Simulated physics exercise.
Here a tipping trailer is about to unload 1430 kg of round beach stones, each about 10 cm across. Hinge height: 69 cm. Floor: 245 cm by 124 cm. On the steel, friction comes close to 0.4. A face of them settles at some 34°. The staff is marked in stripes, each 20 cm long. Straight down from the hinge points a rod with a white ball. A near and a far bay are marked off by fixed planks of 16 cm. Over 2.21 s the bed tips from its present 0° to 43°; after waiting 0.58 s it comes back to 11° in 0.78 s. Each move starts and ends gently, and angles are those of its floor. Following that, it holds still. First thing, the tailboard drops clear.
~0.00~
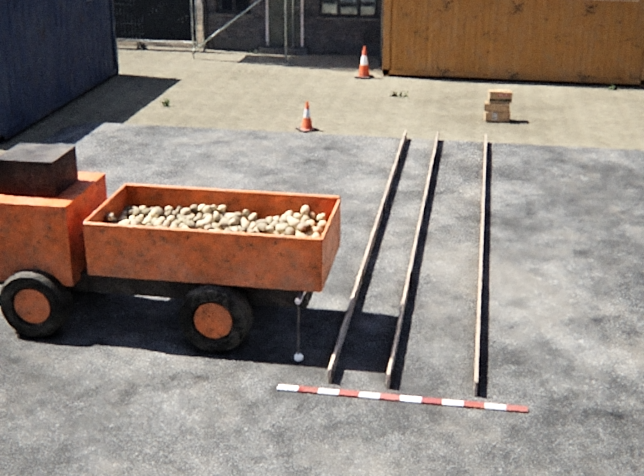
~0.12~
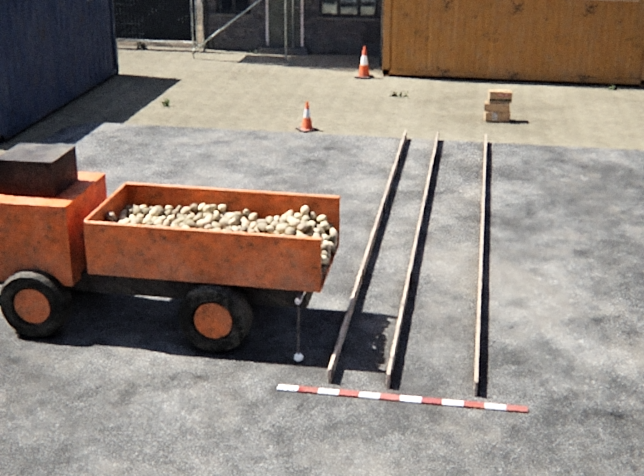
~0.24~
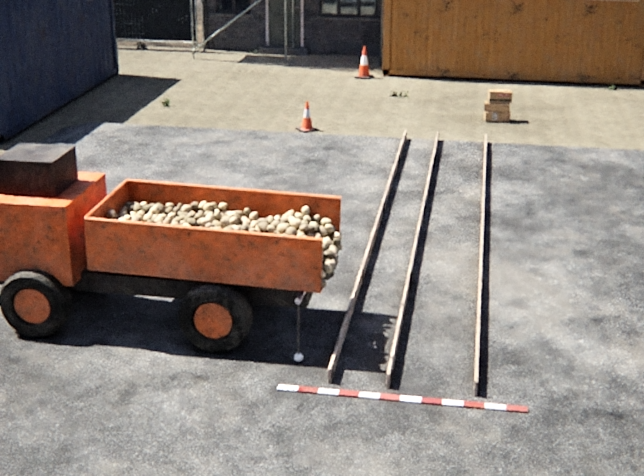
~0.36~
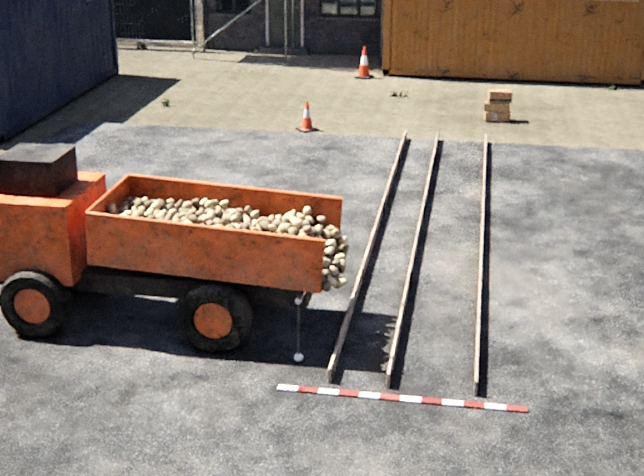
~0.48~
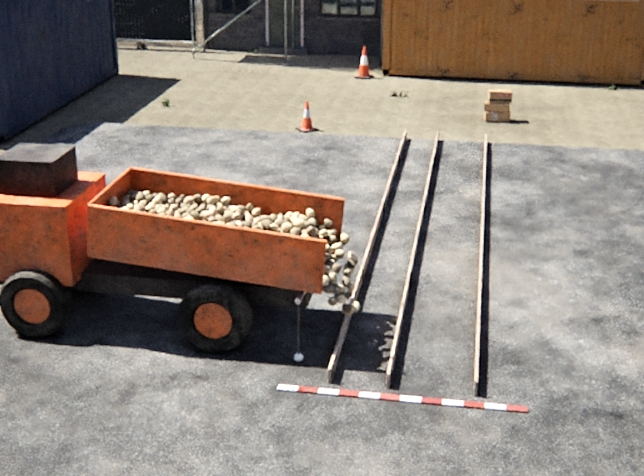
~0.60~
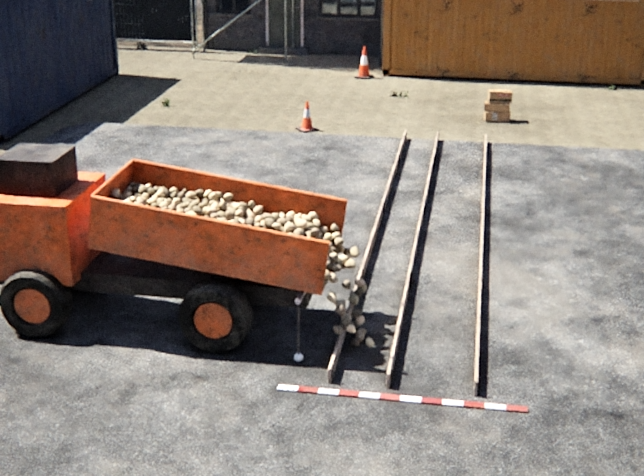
In a paved yard, an orange truck's open-ended bed tilts slightly, its front end rising, as pale stones spill off the right end.
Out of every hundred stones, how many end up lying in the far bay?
About 40 in a hundred.
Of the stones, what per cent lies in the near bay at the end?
Something like 40 out of every hundred parts of the load ends up there.
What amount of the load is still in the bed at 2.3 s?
About 20 per cent.
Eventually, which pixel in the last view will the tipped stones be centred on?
I'd point somewhere around (392, 327).
After 1.7 s the floor is at 36°; 71 % in the bed, 2 % short of the bays, 27 % in the near bay; the foremost stones are at (396, 324).
After 2.3 s the floor is at 43°; 21 % in the bed, 8 % short of the bays, 51 % in the near bay, 20 % in the far bay; the foremost stones are at (469, 346).
After 4.0 s the floor is at 11°; 0 % in the bed, 13 % short of the bays, 42 % in the near bay, 43 % in the far bay, 3 % past the last board; the foremost stones are at (572, 340).
After 7.1 s the floor is at 11°; 0 % in the bed, 13 % short of the bays, 42 % in the near bay, 43 % in the far bay, 3 % past the last board; the foremost stones are at (572, 340).
